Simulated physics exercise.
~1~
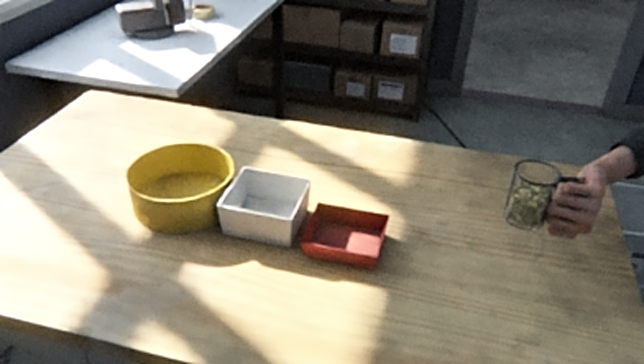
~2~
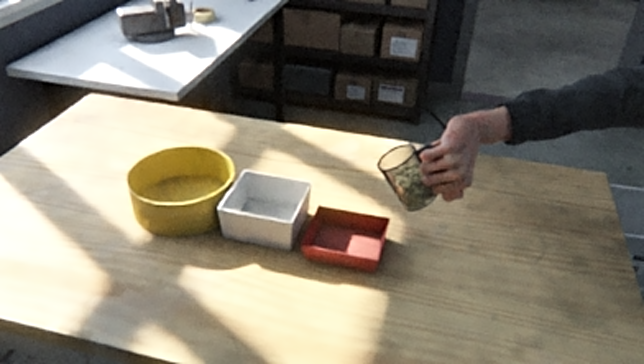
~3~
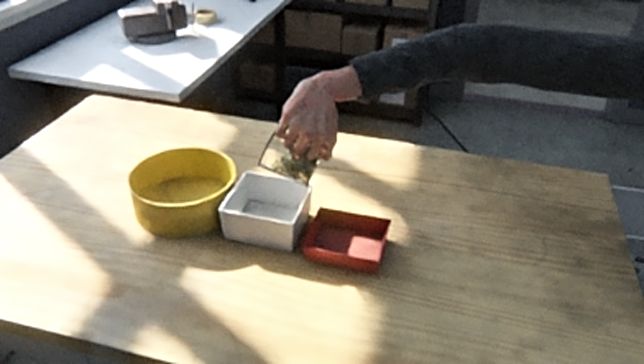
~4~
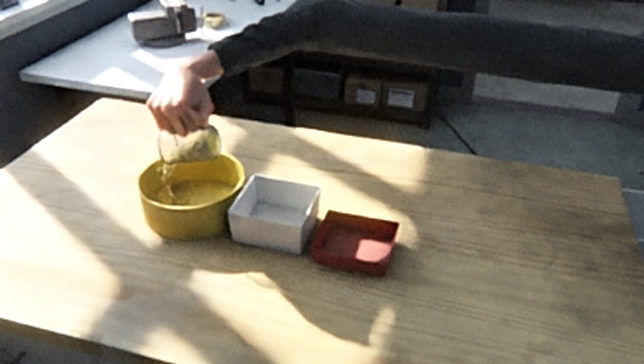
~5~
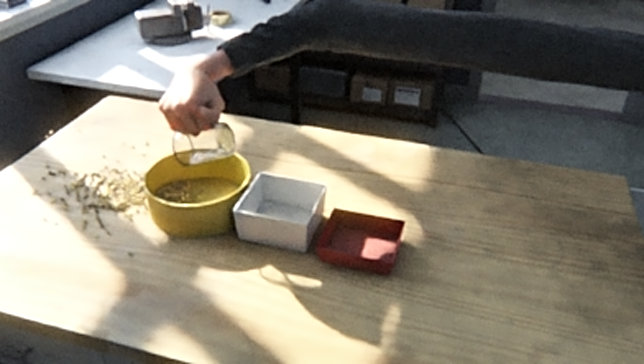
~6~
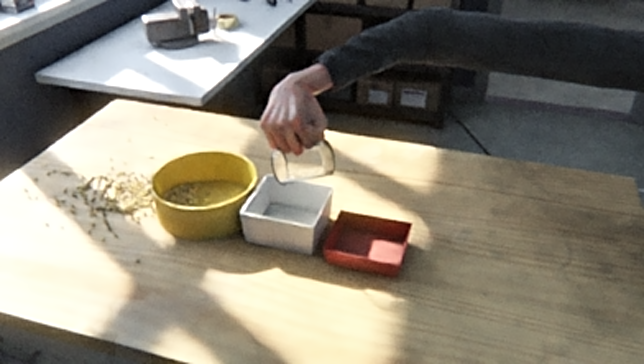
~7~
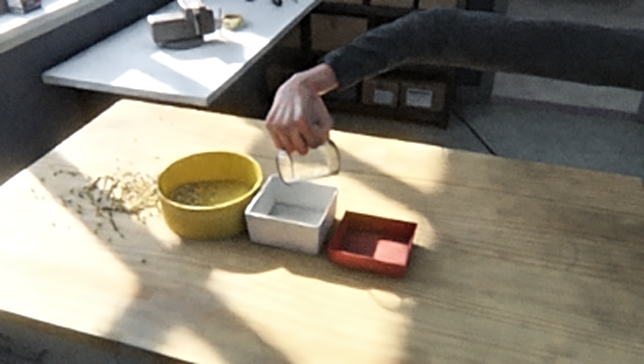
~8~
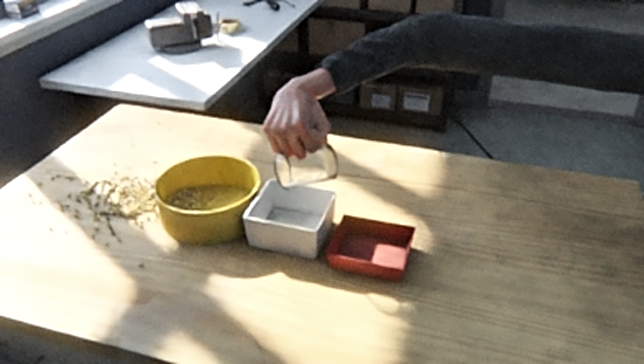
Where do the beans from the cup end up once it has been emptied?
Some of the beans land in the yellow pot and many lie scattered on the table to its left. The white tin and the red tin get none.
